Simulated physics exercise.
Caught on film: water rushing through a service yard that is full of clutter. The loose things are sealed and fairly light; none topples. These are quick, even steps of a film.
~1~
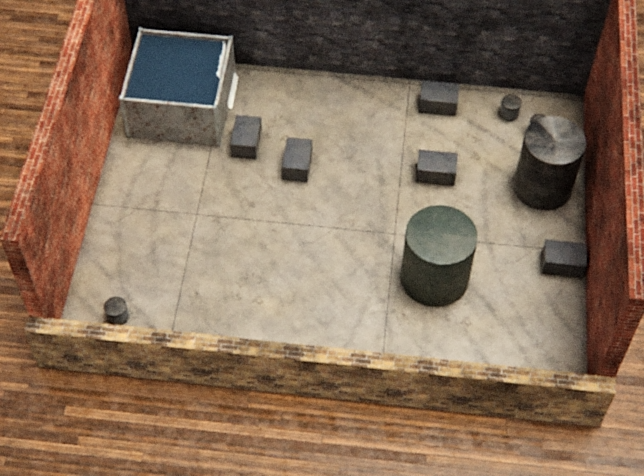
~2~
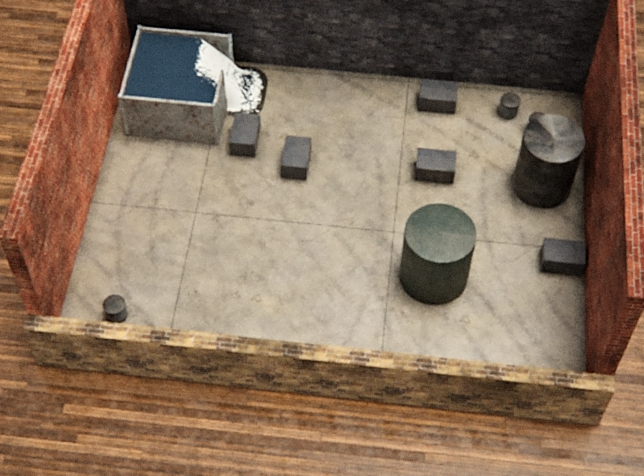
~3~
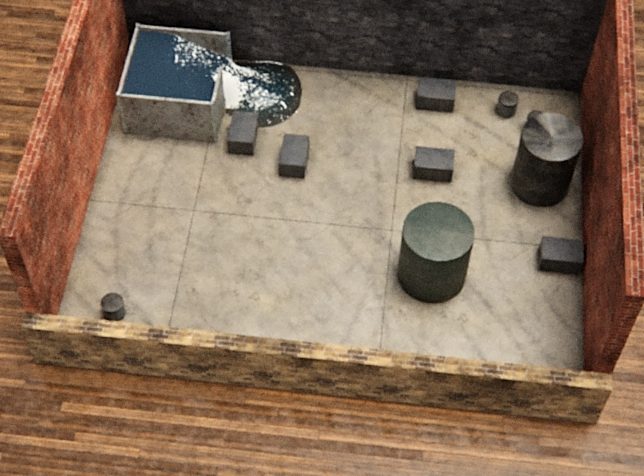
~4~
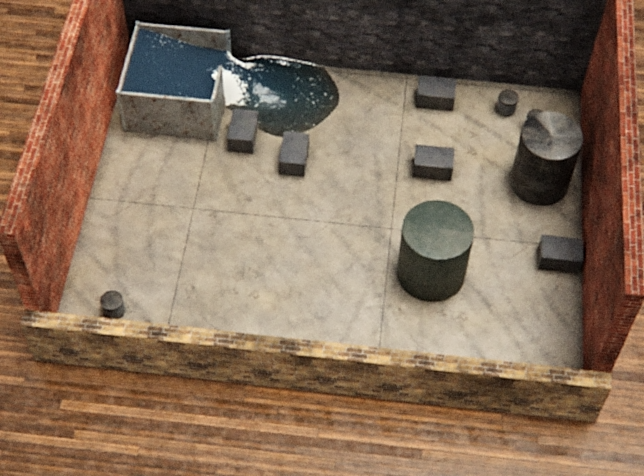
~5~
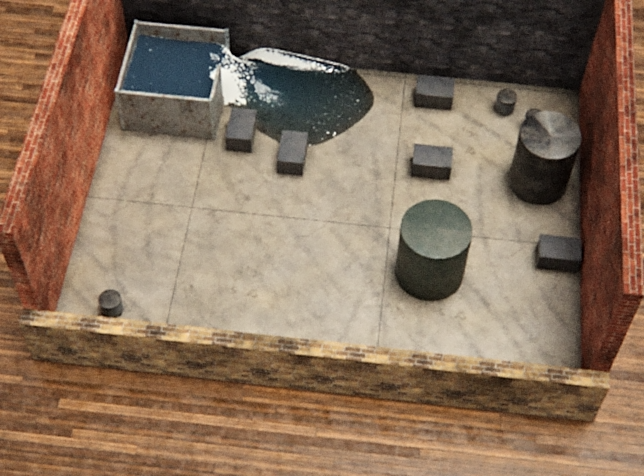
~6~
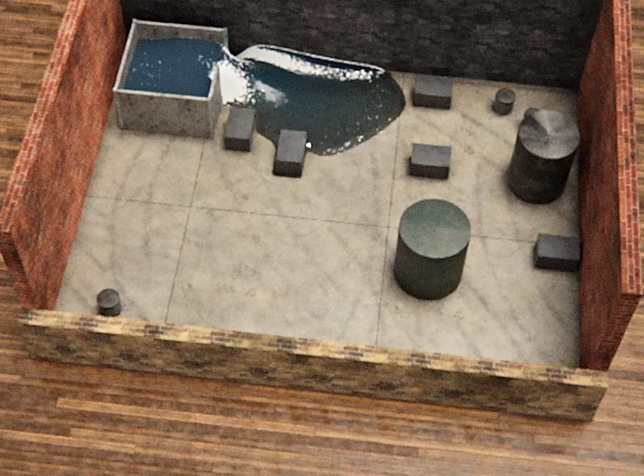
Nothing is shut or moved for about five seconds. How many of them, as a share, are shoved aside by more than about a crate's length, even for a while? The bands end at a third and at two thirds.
It is from one to two thirds.
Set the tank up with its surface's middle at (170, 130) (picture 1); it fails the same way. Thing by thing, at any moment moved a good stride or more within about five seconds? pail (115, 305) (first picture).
Answer: Not that far.
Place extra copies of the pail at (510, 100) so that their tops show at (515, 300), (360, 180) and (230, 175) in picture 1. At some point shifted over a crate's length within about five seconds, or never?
In that order: Yes, less than that, no.
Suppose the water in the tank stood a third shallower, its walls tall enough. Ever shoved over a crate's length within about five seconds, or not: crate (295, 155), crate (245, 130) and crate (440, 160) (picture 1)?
As listed: Never so far, short of that, shifted that much.
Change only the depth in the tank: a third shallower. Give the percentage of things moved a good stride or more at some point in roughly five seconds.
Some 60 per cent.
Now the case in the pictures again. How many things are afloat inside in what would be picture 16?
3 of them.
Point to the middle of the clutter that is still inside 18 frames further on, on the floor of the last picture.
At about (425, 193).
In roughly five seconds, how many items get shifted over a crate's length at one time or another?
5 of them.
A moment on, 0 of 8 are well off their spots; 0 afloat.
Next, 4 of 8 are well off their spots; 3 afloat.
Later, 5 of 8 are well off their spots; 4 afloat.
In the end, 5 of 8 are well off their spots, and 5 have been at some point; 4 afloat.
